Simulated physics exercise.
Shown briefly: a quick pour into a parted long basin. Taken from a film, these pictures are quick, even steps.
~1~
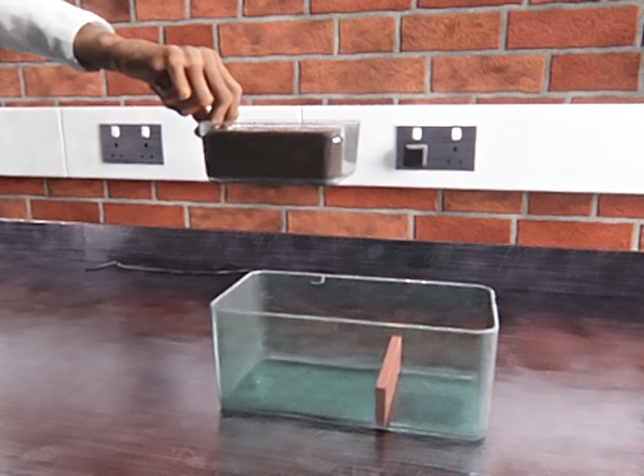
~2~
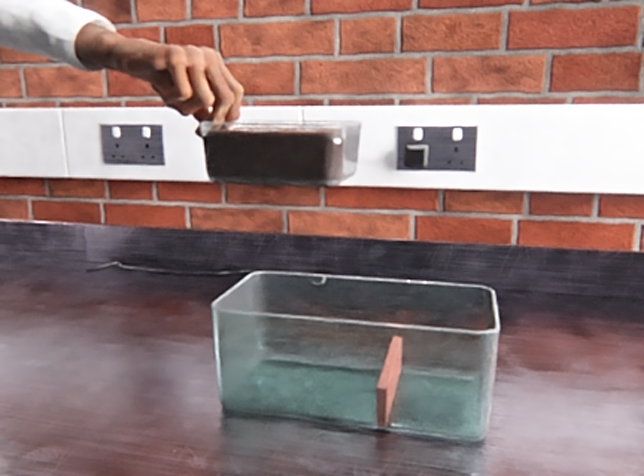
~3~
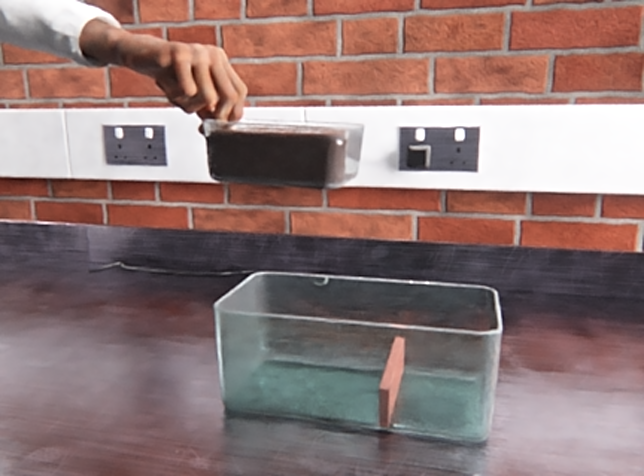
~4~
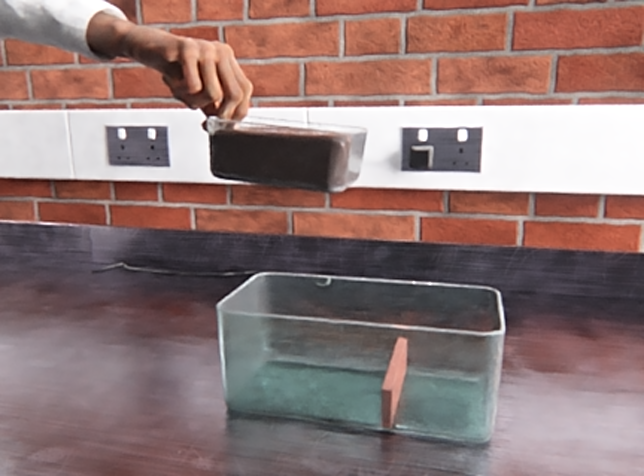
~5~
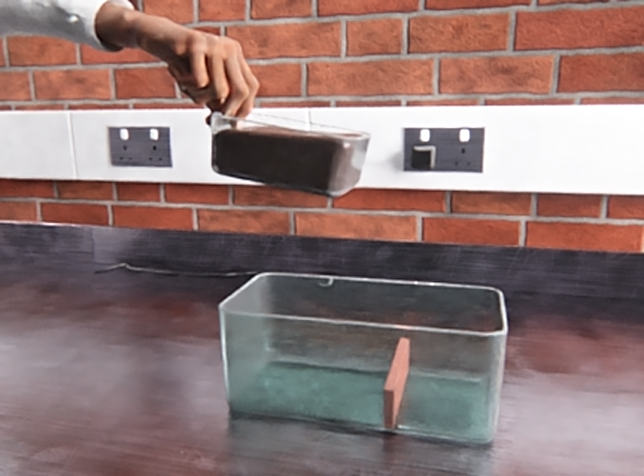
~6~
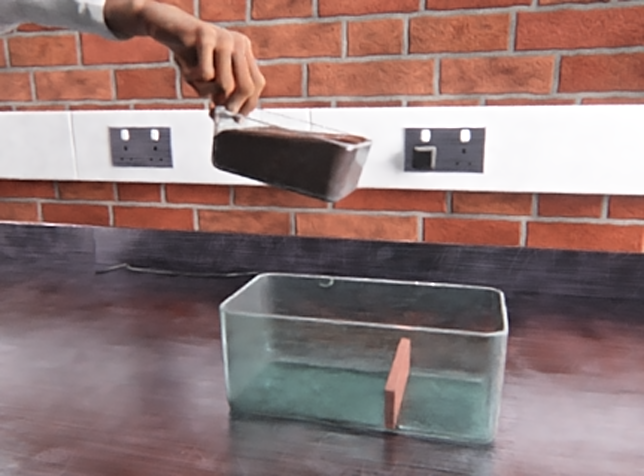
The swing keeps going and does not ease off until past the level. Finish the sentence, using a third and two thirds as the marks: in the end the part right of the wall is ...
Between a third and two thirds of the whole.
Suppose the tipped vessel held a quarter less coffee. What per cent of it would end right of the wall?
Near 50 in a hundred.
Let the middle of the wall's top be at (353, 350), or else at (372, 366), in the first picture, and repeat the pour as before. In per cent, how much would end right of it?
About 75 % for the first and about 60 % for the second.
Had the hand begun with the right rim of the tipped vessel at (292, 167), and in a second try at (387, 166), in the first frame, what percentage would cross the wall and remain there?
Around 10 percent first, around 70 percent second.
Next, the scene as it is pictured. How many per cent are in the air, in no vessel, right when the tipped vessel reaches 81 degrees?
Near 55 parts in a hundred.
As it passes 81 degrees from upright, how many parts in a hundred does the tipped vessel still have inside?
Still holding around 20 %, give or take.
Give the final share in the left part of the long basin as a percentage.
Near 35 in a hundred.
A moment on, the tilt is 81° and 19 per cent is still to pour, 1 is left of the wall and 25 right of it.
Next, the tilt is 118° and 1 per cent is still to pour, 26 is left of the wall and 55 right of it.
Then the tilt is 121° and 0 per cent is still to pour, 36 is left of the wall and 53 right of it.
Later the tilt is 121° and 0 per cent is still to pour, 36 is left of the wall and 53 right of it.
Finally, 36 per cent lies left of the wall, 53 right of it and 10 outside.
